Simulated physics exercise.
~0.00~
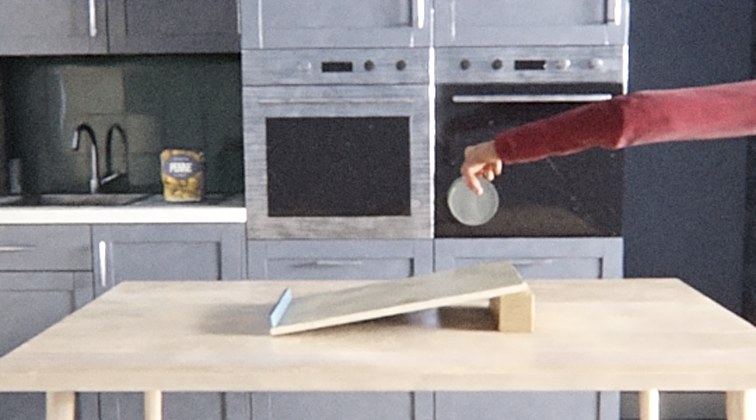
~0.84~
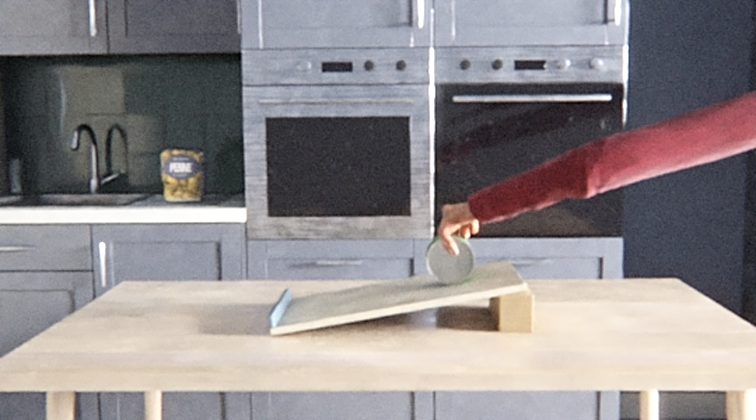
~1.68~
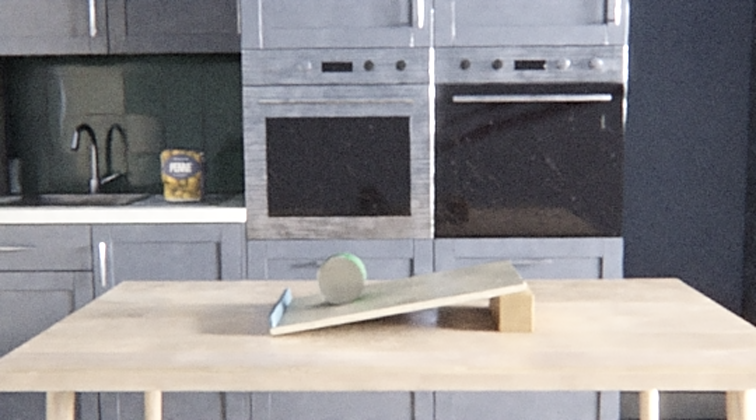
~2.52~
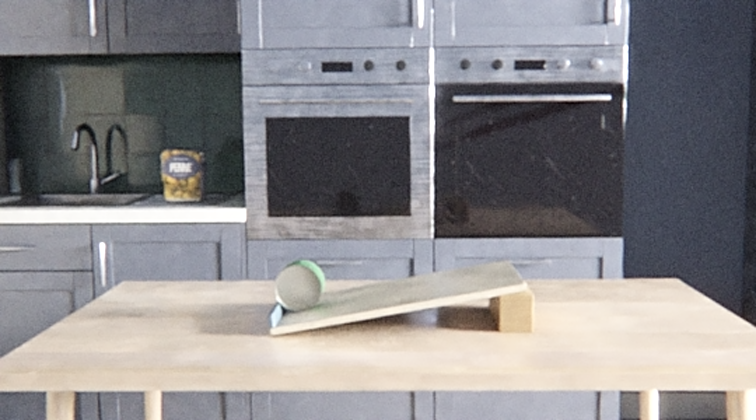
In a kitchen, a hand in a red sleeve lowered a round green tub onto a propped-up board on a wooden table and let go. The tub rolled down to the left and ended up near the blue strip at the board's low end.
